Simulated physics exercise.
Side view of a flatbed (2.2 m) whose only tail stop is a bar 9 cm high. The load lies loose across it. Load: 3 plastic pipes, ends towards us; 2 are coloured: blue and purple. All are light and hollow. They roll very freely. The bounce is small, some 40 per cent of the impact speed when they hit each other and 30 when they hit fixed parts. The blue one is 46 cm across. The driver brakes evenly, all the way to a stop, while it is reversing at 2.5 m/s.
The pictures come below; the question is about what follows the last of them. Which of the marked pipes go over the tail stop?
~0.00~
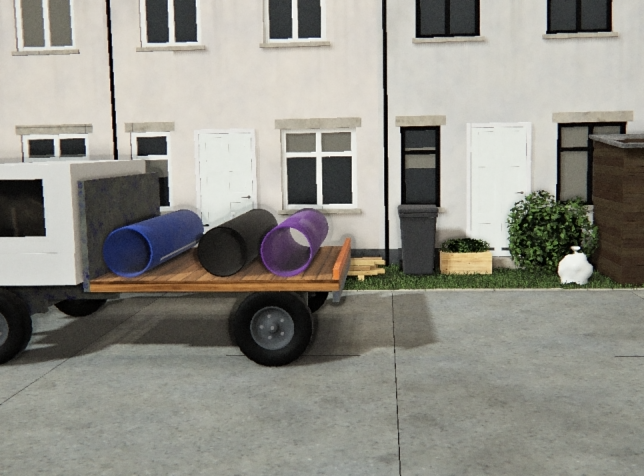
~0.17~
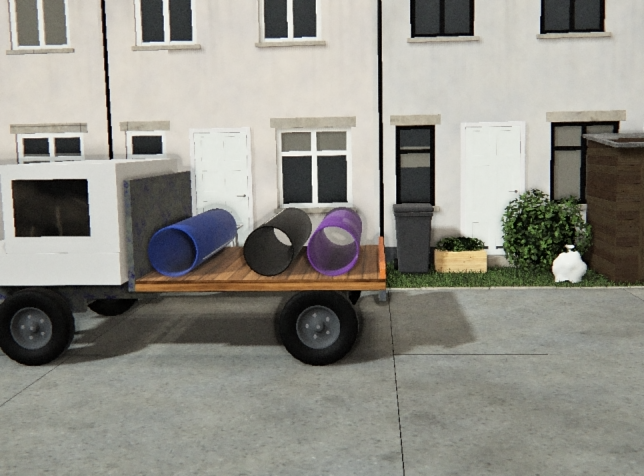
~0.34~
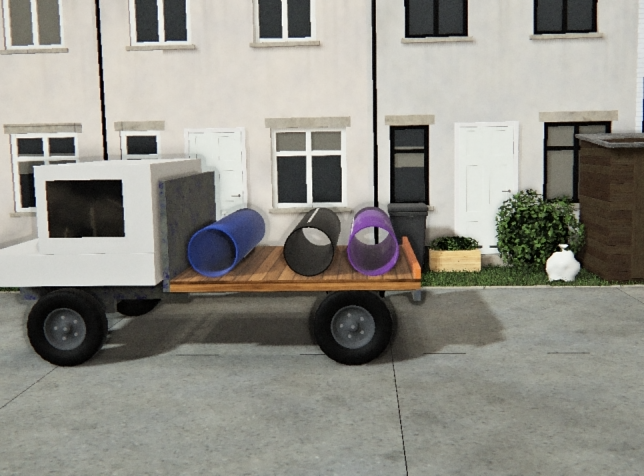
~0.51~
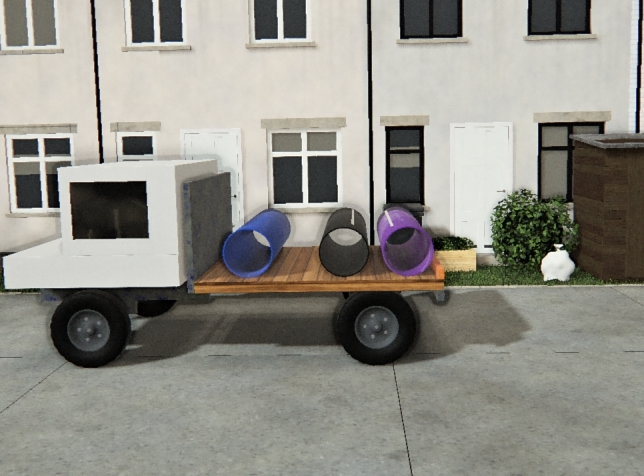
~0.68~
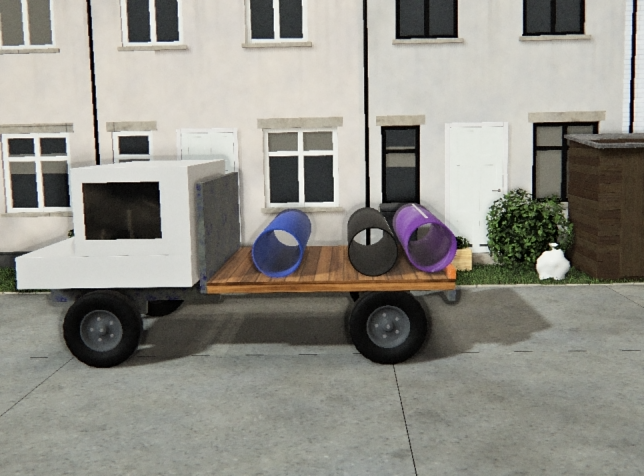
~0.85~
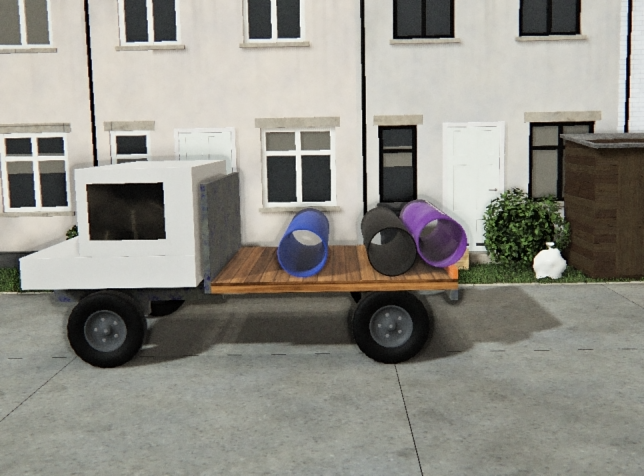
As I see it, blue pipe does stay on, purple does not stay on.
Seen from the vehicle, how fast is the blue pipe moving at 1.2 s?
Speed: Around 1.0 m/s.
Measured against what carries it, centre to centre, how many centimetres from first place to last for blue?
Blue shifts something like 90.
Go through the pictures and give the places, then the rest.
Blue (127, 253), purple (286, 251); tail bar at (336, 274); speed 2.5 m/s; 3 of the 3 make up the bottom layer on the bed, in the first picture.
Blue (172, 252), purple (333, 250); tail bar at (383, 273); speed 2.2 m/s, in the second picture.
Blue (212, 253), purple (373, 251); tail bar at (418, 273); speed 1.5 m/s, in the third picture.
Blue (247, 254), purple (408, 251); tail bar at (441, 274); speed 0.9 m/s, in the fourth picture.
Blue (277, 254), purple (431, 247); tail bar at (453, 274); speed 0.3 m/s, in the fifth picture.
Blue (302, 253), purple (442, 242); tail bar at (455, 274); speed 0.0 m/s, in the sixth picture.
Then, 1.2 s in, blue is on the bed, 95 cm from the bar, rolling towards it; purple is going over the tail; 1 of 3 is off.
Then, 1.4 s in, blue is on the bed, 75 cm from the bar, rolling towards it; purple is going over the tail; 1 of 3 is off.
In the end (4.4 s), blue is on the bed, 100 cm from the bar; purple is off the end; 1 of 3 is off.
